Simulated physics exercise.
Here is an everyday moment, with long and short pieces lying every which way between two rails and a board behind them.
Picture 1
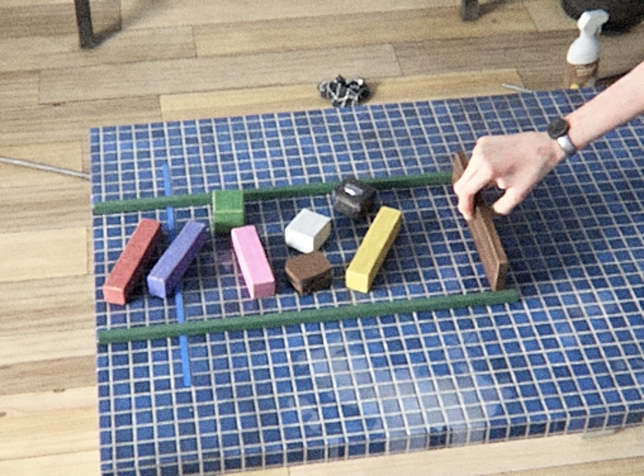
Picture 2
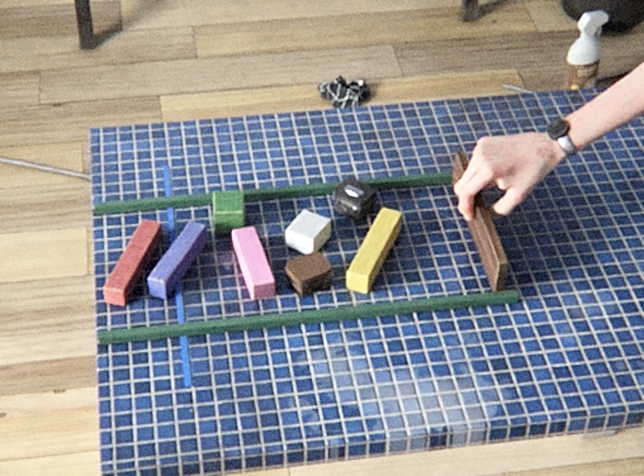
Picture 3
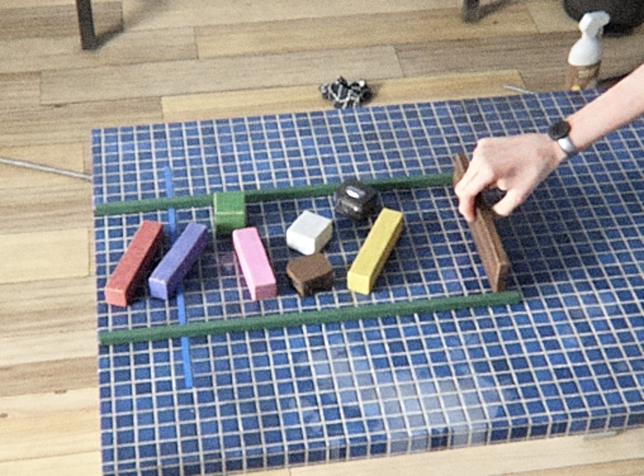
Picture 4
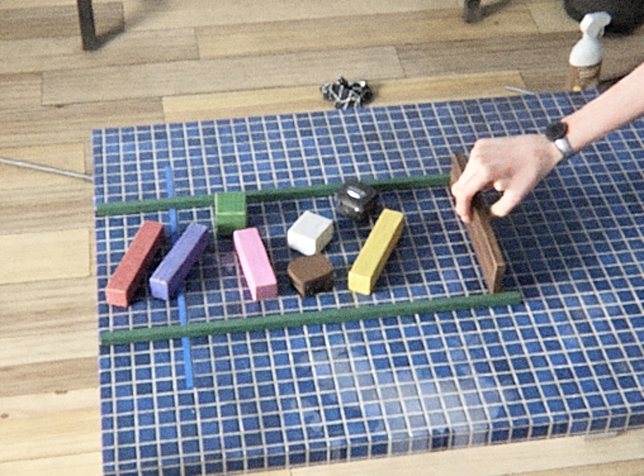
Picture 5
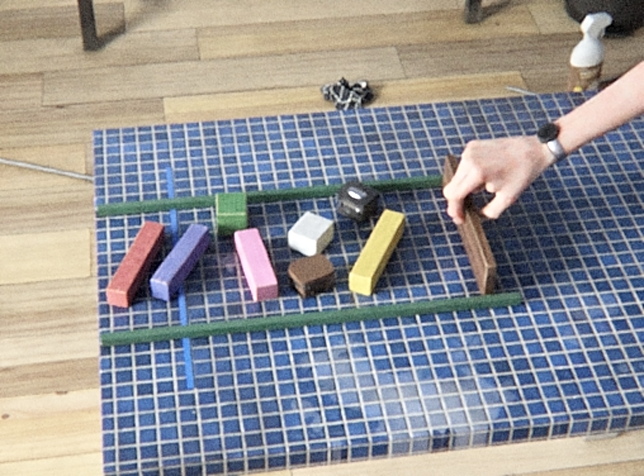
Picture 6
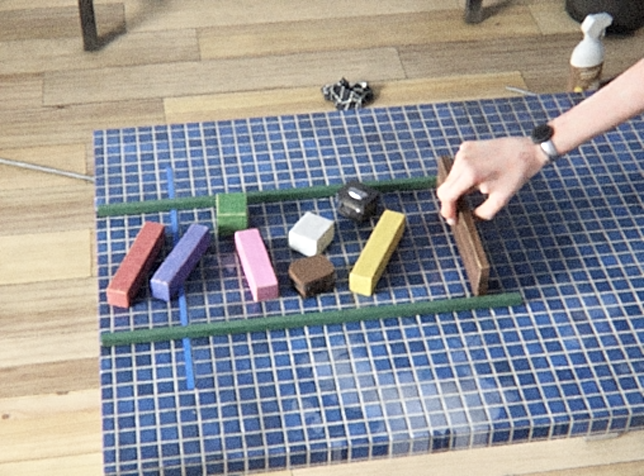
A hand slides a brown board slightly left between green rails toward scattered coloured blocks.
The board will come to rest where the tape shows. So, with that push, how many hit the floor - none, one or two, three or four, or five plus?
The board is going to sweep off no more than two, but at least one.
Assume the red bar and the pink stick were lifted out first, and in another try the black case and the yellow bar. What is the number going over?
The number fallen is 0, and in the other try 1.
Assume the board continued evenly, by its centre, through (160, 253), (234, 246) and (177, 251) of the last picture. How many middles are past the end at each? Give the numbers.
It would be 3, 0 and 2.
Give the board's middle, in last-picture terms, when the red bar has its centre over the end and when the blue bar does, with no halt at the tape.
The middle would be close to (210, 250) and then close to (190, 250).
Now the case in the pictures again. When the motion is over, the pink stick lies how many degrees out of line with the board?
Angle: Roughly 10 degrees.
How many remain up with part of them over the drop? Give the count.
As for overhanging, the count is 1.
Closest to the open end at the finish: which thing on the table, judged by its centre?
The one out in front is the pink stick.
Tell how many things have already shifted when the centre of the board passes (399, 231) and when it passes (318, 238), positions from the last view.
So far 1, and 5 at the second.
Early on, none off yet; red bar at rest near (137, 263); blue bar at rest near (182, 261); green block at rest near (232, 214).
A while later, none off yet; red bar travelled a little near (111, 265); blue bar travelled a little near (131, 264); green block travelled well along near (172, 220).
Finally, the number that fall off is one or two; lost, blue bar and red bar.
